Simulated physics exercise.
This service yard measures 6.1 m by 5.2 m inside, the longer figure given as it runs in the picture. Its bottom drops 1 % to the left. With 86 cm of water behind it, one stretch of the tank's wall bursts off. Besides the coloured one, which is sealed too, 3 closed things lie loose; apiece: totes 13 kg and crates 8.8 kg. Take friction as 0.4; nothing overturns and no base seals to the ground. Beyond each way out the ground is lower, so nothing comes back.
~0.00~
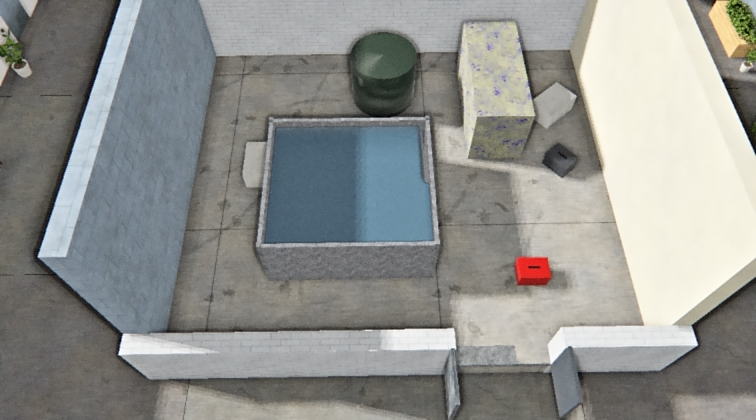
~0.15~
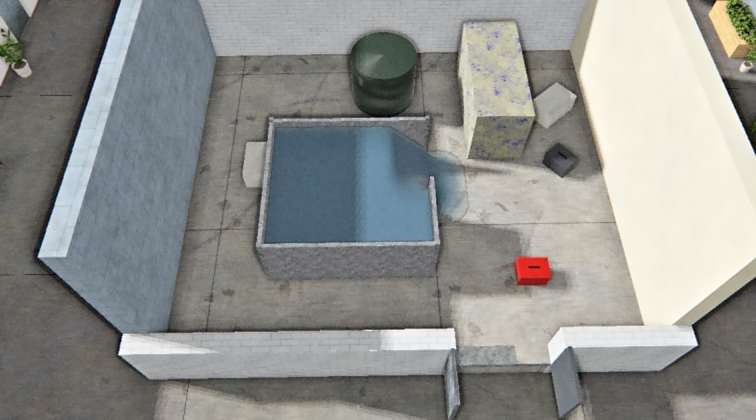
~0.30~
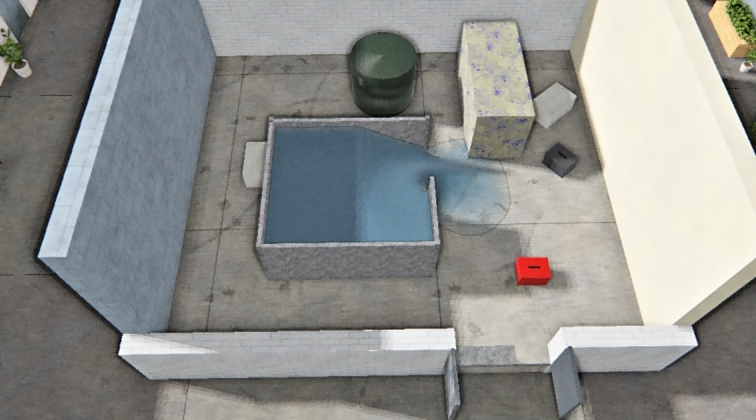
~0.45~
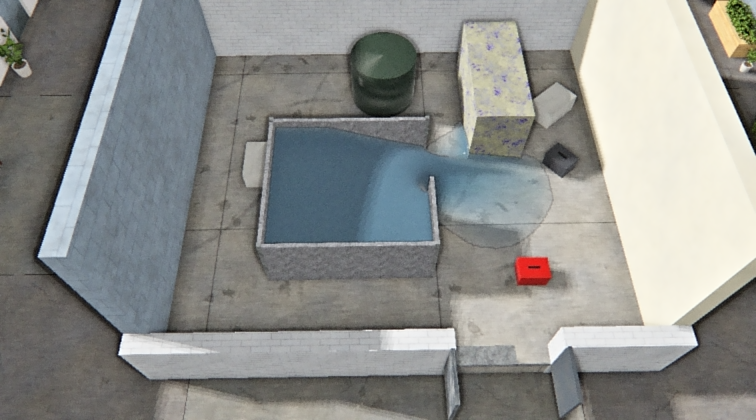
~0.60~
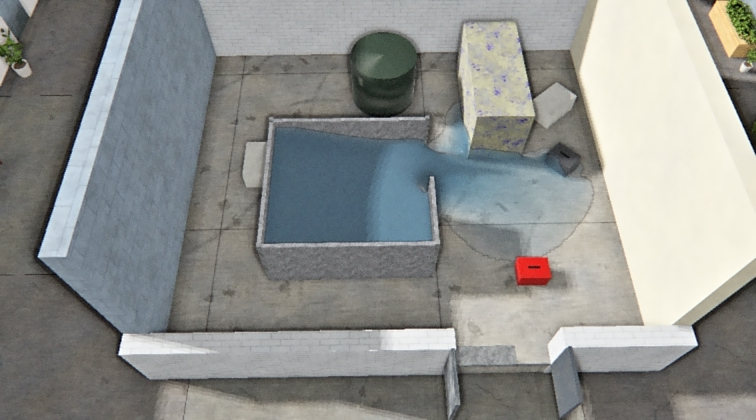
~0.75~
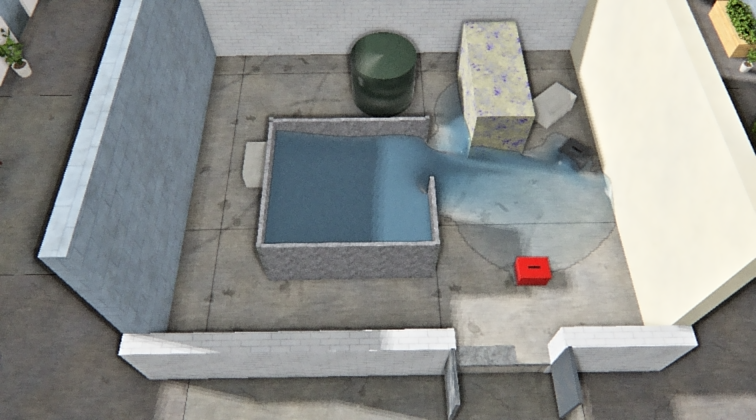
Water bursts through a gap in the right wall of a raised stone tank in a walled yard and fans out across the ground. It spreads past the foot of the patterned block, reaches the small dark box, and extends to the pale right wall, while the red box stays in place.
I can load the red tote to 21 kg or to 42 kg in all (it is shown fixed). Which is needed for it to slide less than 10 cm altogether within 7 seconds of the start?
For it, only the larger load is enough.
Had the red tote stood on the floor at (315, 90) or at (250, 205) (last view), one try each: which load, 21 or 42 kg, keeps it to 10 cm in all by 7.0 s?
In turn: The smaller is enough; the smaller is enough.
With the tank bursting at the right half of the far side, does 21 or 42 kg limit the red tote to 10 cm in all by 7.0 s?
In that case the lower weight is enough.
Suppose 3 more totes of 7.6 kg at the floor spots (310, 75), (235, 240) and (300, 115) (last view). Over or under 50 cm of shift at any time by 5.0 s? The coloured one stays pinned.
In turn: Over, less, short of it.
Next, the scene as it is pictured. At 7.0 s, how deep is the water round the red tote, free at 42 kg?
Roughly 8 cm.
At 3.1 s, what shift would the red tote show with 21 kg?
About 0 cm.
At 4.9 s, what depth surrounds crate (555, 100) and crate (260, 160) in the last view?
About 11 and 1 cm.
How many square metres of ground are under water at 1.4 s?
Roughly 12.0 m2.
After 1.4 s the red tote would be 0 cm from its start with 21 kg and 0 cm from its start with 42 kg; 1 cm of water round it then.
After 3.1 s the red tote would be 0 cm from its start with 21 kg and 0 cm from its start with 42 kg; 8 cm of water round it then.
After 4.9 s the red tote would be 25 cm from its start with 21 kg and 0 cm from its start with 42 kg; 10 cm of water round it then.
After 7.0 s the red tote would be 29 cm from its start with 21 kg and 0 cm from its start with 42 kg; 8 cm of water round it then.
